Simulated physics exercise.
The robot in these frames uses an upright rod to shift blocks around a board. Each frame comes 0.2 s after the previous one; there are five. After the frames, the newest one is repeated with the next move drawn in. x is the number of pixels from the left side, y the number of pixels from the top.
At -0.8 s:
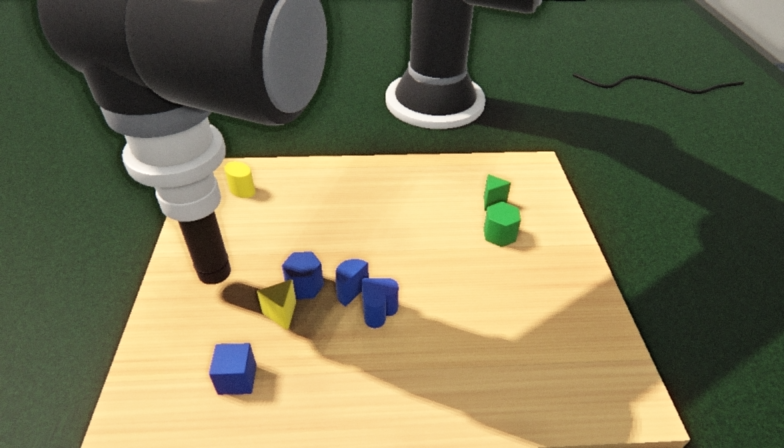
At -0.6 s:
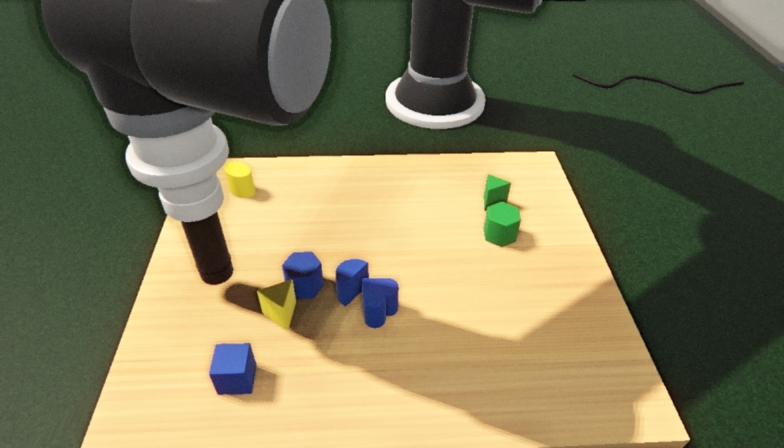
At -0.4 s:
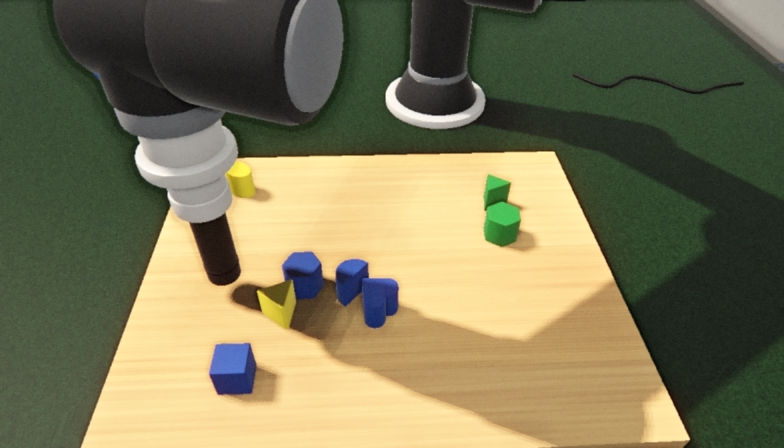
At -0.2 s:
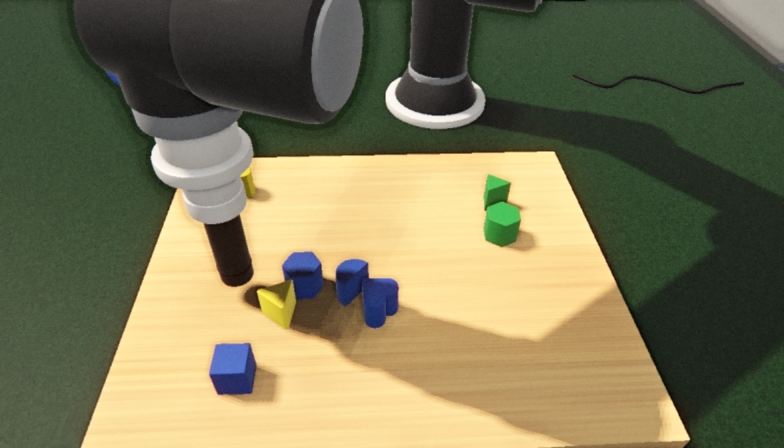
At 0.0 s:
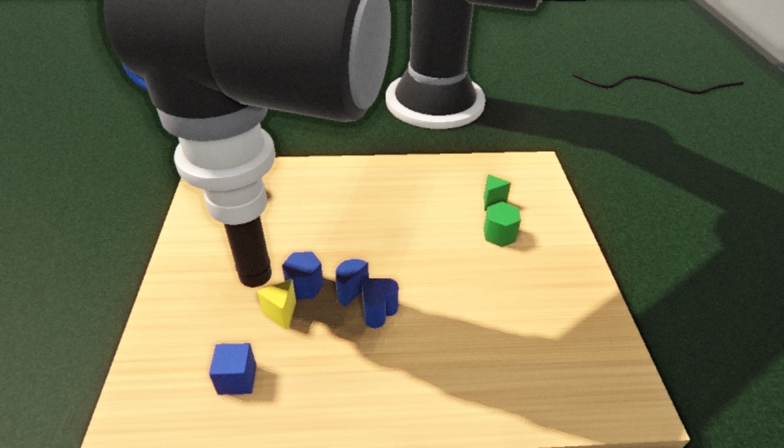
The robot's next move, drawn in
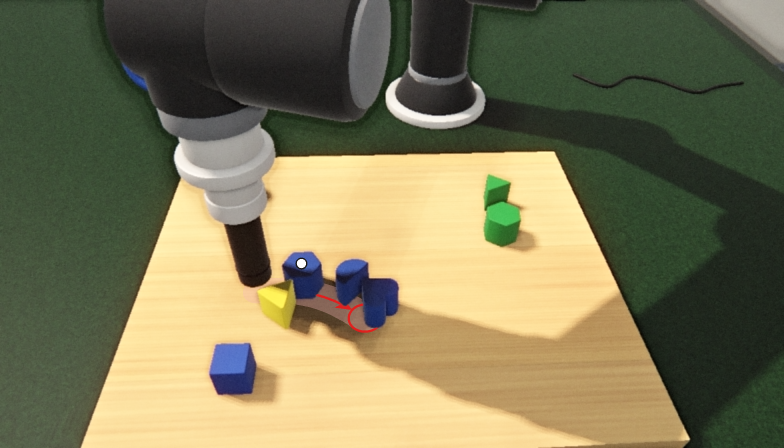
To begin with, a robot arm holds its dark upright rod near the left side of a wooden board, beside a yellow triangle and a cluster of blue blocks. The arm then slides the rod rightward, closing the gap to the triangle and six-sided block, while every block stays put.
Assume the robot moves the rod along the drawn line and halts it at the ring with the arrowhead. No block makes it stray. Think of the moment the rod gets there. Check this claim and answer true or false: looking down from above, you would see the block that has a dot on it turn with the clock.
The claim does not hold.
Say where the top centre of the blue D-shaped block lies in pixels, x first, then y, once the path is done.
I'd place it at (393, 267), taking the centre of its top.
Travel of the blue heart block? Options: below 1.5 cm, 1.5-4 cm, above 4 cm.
It moves between 1.5 and 4 cm.
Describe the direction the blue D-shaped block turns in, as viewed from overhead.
It turns clockwise.
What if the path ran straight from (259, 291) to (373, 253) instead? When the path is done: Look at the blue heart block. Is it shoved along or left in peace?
It shifts.
Path on the board, from (259, 291) by way of (298, 292) and (333, 301) to (365, 318); the dot is on the blue six-sided block.
The first path, step by step. One third of the way, rod at (297, 278); yellow triangle at (282, 292), turned 20° clockwise; blue six-sided block at (331, 262), turned 15° anticlockwise; blue D-shaped block at (361, 269).
Two thirds of the way, rod at (334, 287); yellow triangle at (283, 292), turned 30° clockwise; blue six-sided block at (356, 259), turned 75° anticlockwise; blue D-shaped block at (389, 268), turned 45° clockwise; blue heart block at (381, 291).
At the end, rod at (365, 304); yellow triangle at (283, 292), turned 30° clockwise; blue six-sided block at (359, 260), turned 85° anticlockwise; blue D-shaped block at (393, 267), turned 50° clockwise; blue heart block at (399, 296).
